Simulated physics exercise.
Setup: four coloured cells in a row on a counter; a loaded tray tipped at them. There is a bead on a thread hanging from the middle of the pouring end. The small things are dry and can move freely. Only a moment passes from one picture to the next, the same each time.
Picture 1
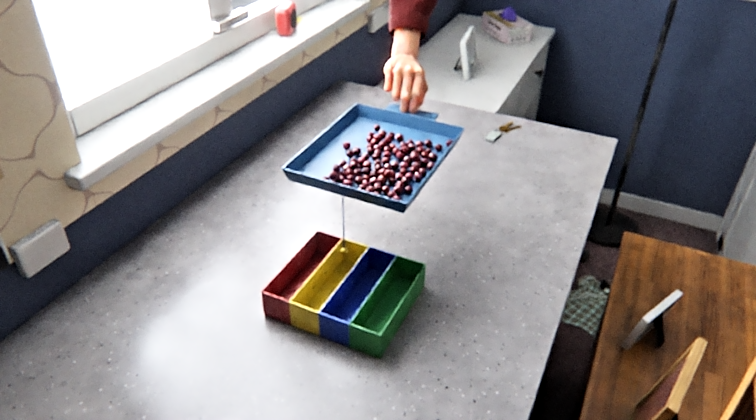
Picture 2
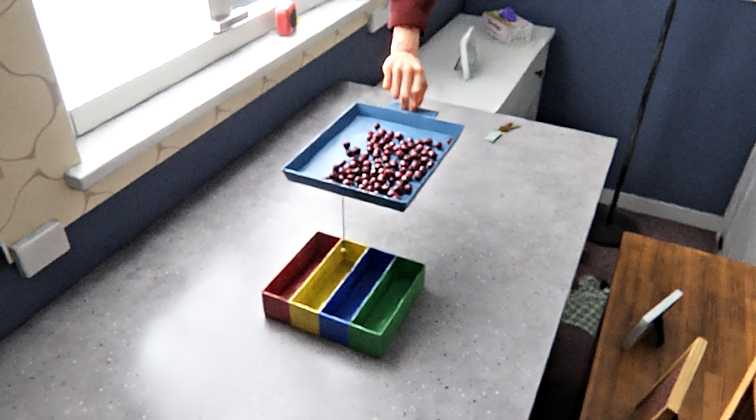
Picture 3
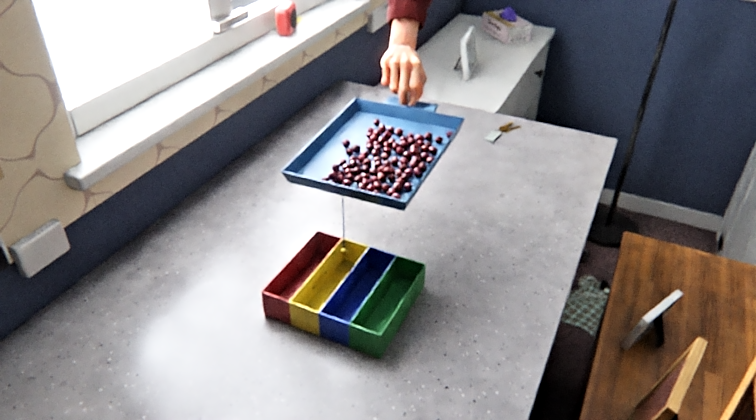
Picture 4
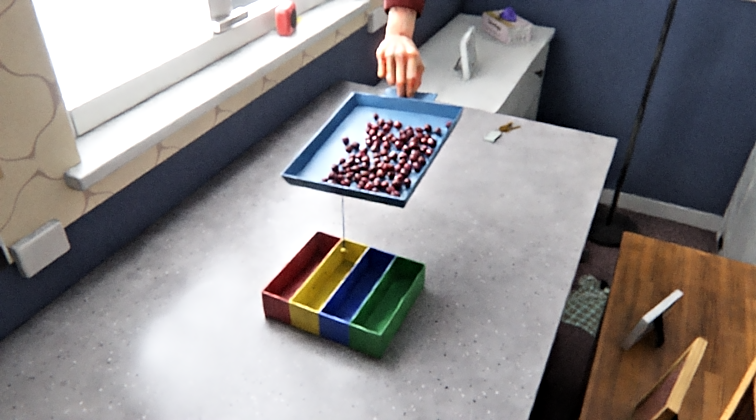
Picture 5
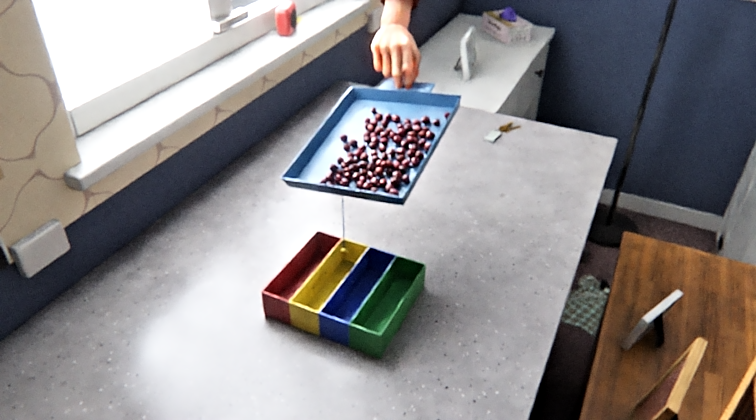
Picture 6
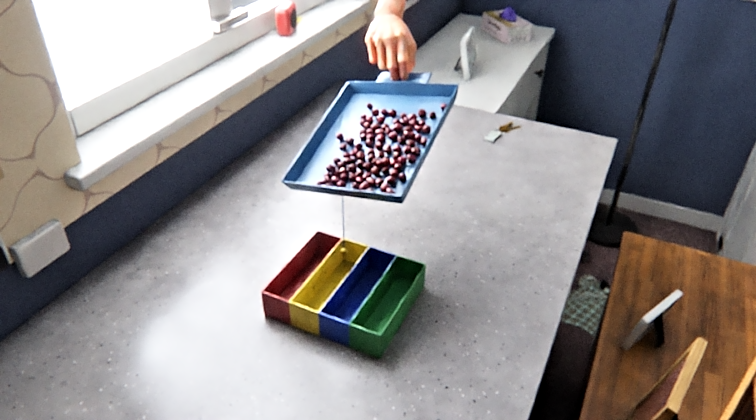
A hand in a dark red sleeve grips the far edge of a blue tray above a speckled grey counter beside a bright window, seen from above by a still camera. Dark red dried cherries lie on the tray, and below it sit red, yellow, blue and green cells, left to right, beneath a threaded bead. The hand rises slightly, steepening the tray toward its near left corner, while the cherries shift a little.
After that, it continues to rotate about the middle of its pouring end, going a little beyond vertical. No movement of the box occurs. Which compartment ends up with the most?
The red one.
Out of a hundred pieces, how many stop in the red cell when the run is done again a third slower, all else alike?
Something like 30 in a hundred.
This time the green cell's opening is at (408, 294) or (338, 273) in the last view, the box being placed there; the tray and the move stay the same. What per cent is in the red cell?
First position: Some 10 %; second position: Some 10 %.
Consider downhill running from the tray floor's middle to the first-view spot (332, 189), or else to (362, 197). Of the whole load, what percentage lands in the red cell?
Around 30 per cent first, around 10 per cent next.
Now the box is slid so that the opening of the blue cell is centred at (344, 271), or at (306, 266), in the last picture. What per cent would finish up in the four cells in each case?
In order, about 80 and 100 in a hundred.
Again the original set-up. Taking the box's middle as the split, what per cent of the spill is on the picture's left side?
Share to the left: Near 100 per cent.
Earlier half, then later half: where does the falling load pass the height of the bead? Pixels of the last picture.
I'd say around (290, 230) at first, then around (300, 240).
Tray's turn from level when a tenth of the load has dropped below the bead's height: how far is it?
Around 100° at that moment.
Soon, tray tipped steeply; nearly all on the tray; a stray few falling or outside the box.
A while on, tray tipped past a quarter turn; about two thirds on the tray; a stray few in the red cell; about a quarter falling or outside the box.
Towards the end, tray tipped past a quarter turn; about a third in the red cell; a stray few in the yellow cell; about two thirds falling or outside the box.
Finally, tray tipped past a quarter turn; about a third in the red cell; a stray few in the yellow cell; none in the green cell; none in the blue cell; about two thirds outside the box.
